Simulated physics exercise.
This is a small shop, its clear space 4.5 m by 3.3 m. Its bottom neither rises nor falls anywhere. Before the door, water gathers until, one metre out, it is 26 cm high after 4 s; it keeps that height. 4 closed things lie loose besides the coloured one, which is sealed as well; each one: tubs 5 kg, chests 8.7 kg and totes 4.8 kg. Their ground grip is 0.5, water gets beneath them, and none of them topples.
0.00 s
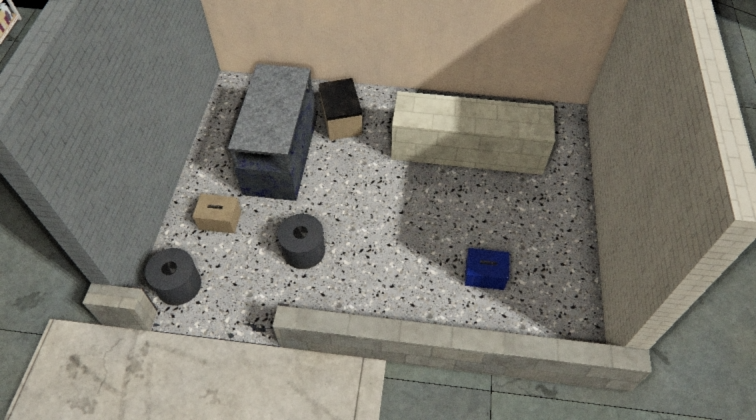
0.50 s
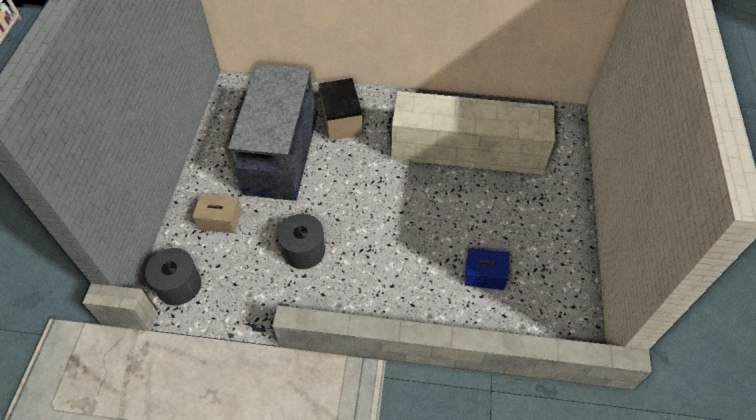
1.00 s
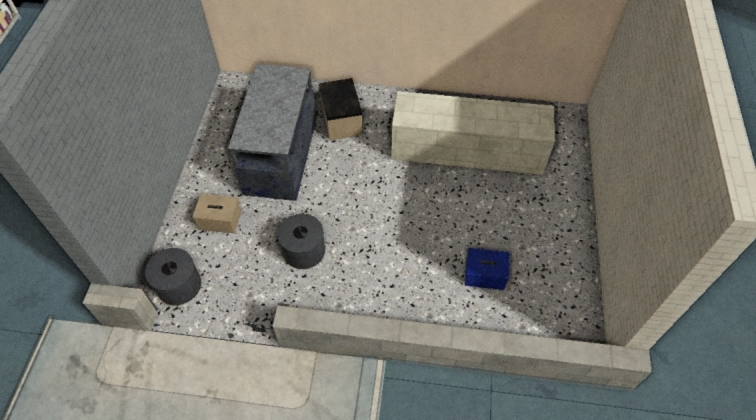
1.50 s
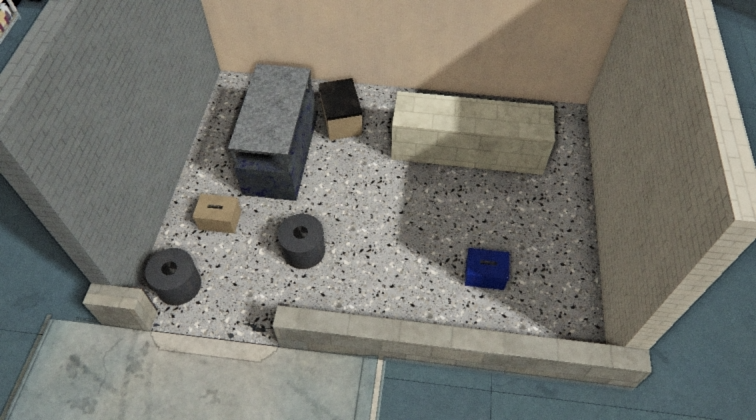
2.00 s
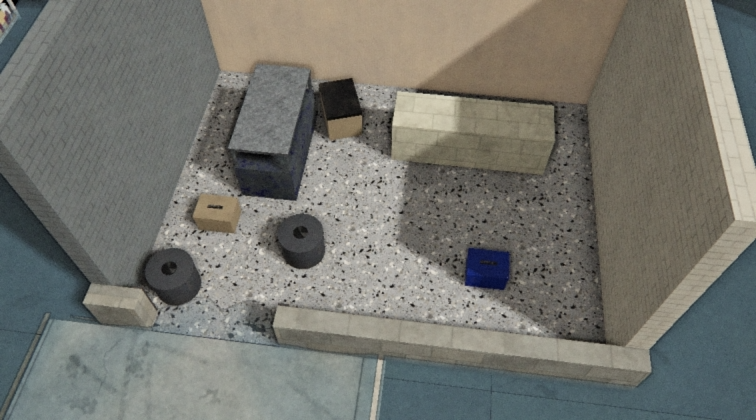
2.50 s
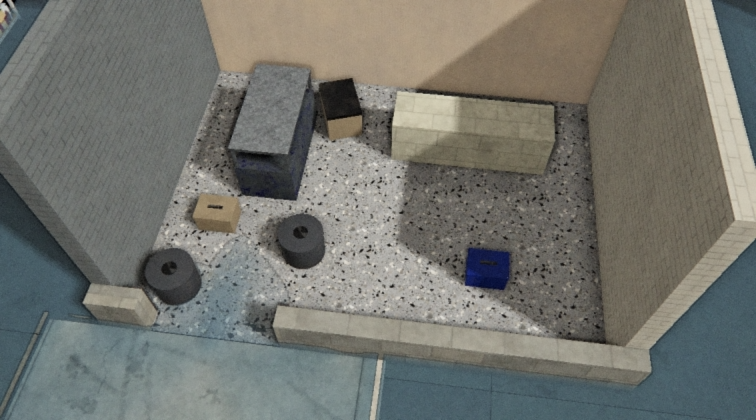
A small walled shop sat still as water spread across the ground outside, covered the pale slab at the doorway, then crept a little way onto the speckled floor, while nothing inside moved.
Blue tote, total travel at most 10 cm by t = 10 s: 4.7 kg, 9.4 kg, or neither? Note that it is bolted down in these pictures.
9.4 kg.
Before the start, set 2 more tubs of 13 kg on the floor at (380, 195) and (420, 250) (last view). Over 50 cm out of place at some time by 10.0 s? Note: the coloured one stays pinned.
In that order: Beyond it, within it.
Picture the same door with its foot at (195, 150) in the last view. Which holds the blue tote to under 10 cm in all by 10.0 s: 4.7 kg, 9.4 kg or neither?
If so, both fall short.
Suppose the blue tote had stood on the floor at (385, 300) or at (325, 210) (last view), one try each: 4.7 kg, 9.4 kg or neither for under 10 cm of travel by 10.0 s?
The first time the greater option is needed; the second time both options come up short.
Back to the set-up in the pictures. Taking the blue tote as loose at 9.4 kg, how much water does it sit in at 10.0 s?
Close to 5 cm deep.
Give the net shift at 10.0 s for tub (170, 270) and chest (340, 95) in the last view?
First 450 cm, then 20 cm.
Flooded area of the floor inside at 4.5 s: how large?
About 6.0 m2.
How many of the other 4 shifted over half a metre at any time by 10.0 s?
Total: 3.
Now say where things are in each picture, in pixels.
The blue tote at (489, 263), on the bottom; 0.0 m2 under water; 0 of 5 have shifted, in the first picture.
The blue tote at (489, 263) rests on the ground; 0.0 m2 under water; 0 of 5 have shifted, in the second picture.
The blue tote at (489, 263) rests on the ground; water covers 0.0 m2; 0 of 5 have shifted, in the third picture.
The blue tote at (489, 263), on the bottom; water covers 0.0 m2; 0 of 5 have shifted, in the fourth picture.
The blue tote at (489, 263), on the bottom; 0.1 m2 under water; 0 of 5 have shifted, in the fifth picture.
The blue tote at (489, 263), on the bottom; 0.6 m2 under water; 0 of 5 have shifted, in the sixth picture.
After 3.5 s the blue tote would be 0 cm from its start with 4.7 kg and 0 cm from its start with 9.4 kg; 0 cm of water round it then.
After 4.5 s the blue tote would be 0 cm from its start with 4.7 kg and 0 cm from its start with 9.4 kg; 0 cm of water round it then.
After 7.0 s the blue tote would be 0 cm from its start with 4.7 kg and 0 cm from its start with 9.4 kg; 1 cm of water round it then.
After 10.0 s the blue tote would be 26 cm from its start with 4.7 kg and 0 cm from its start with 9.4 kg; 5 cm of water round it then.
